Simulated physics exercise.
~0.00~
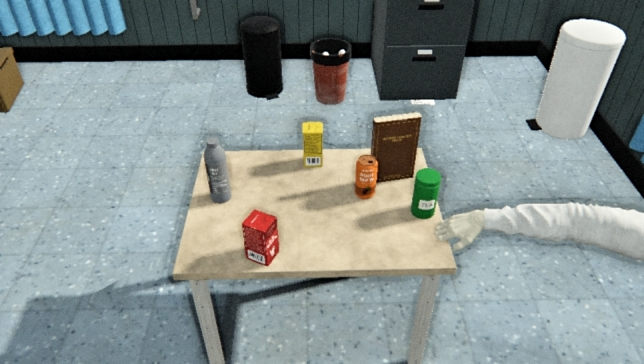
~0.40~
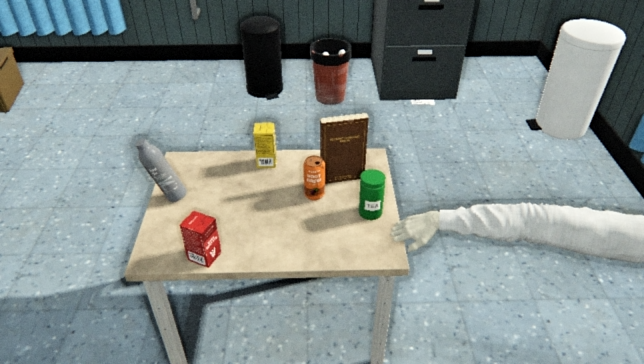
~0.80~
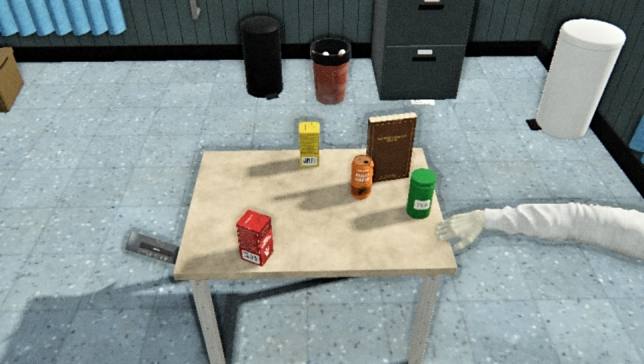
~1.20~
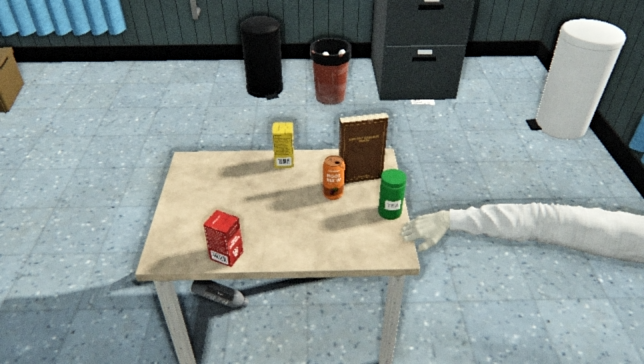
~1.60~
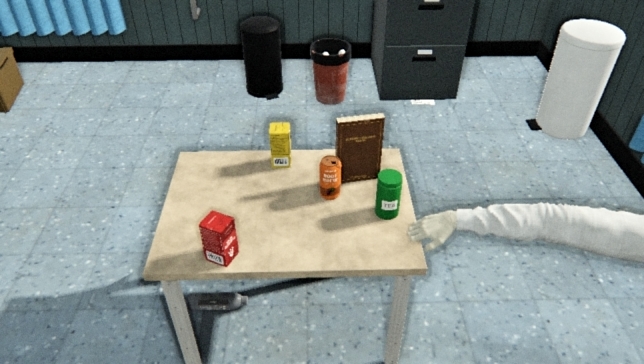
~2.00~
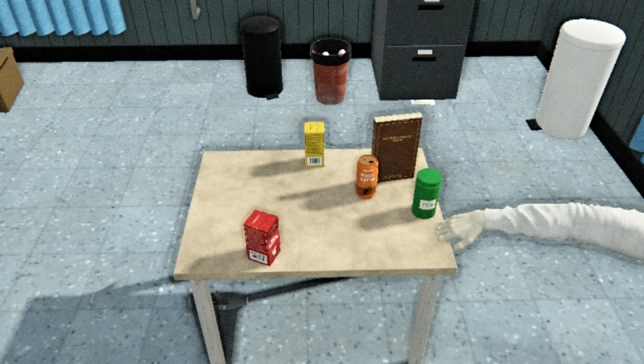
A white-sleeved arm rested by a small table as it jerked left, then right and left again before returning; the grey bottle tipped and fell off onto the floor, while the two cartons, jar, can and book stayed standing on top.
